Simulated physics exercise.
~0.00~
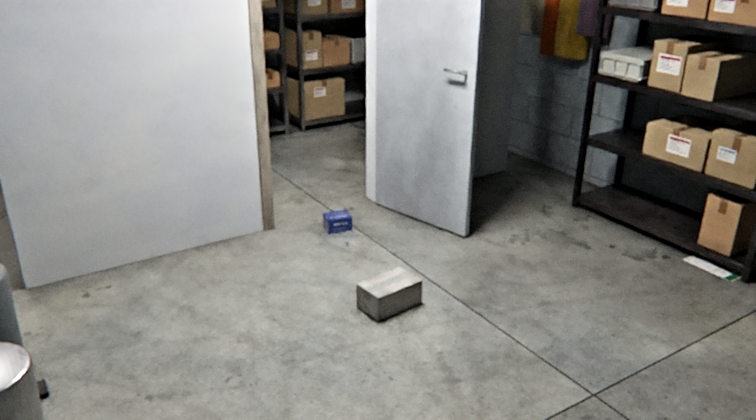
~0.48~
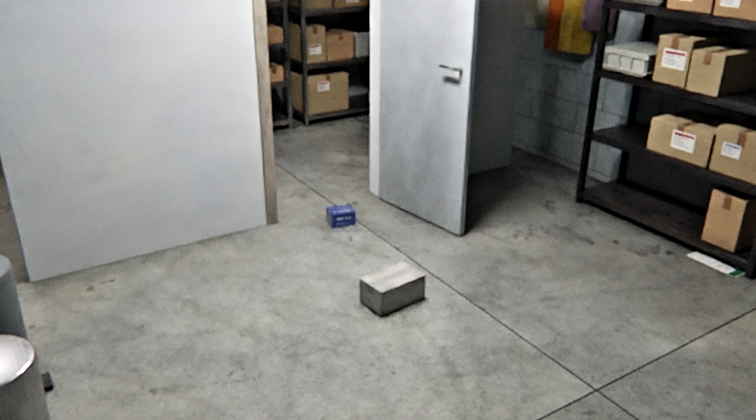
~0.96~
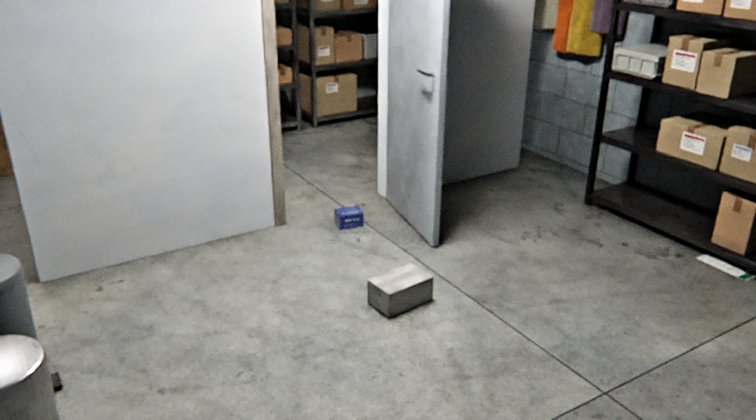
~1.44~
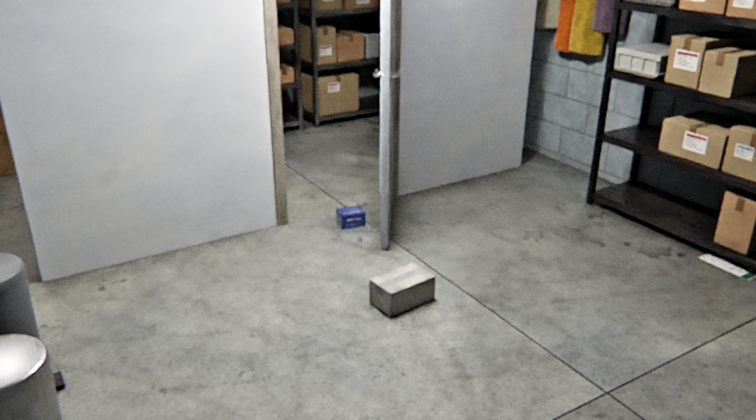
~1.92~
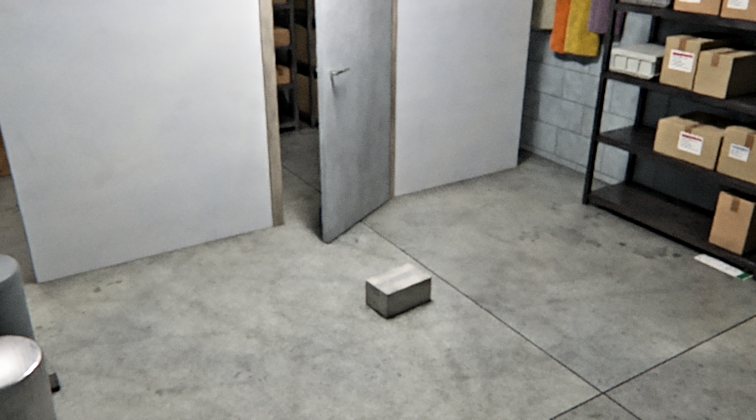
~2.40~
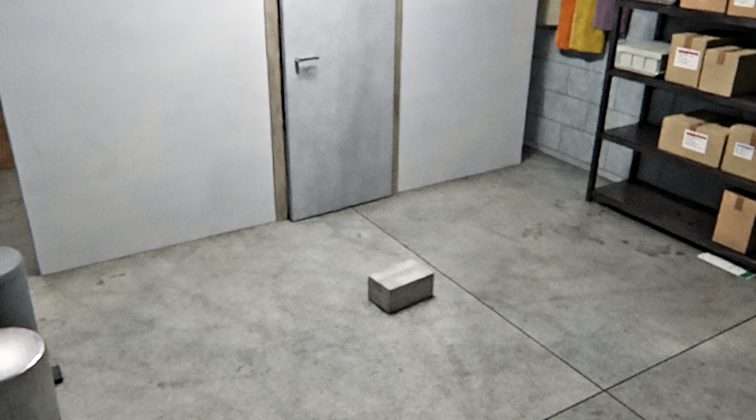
A grey door swings shut past a grey box, and the blue box disappears from view.
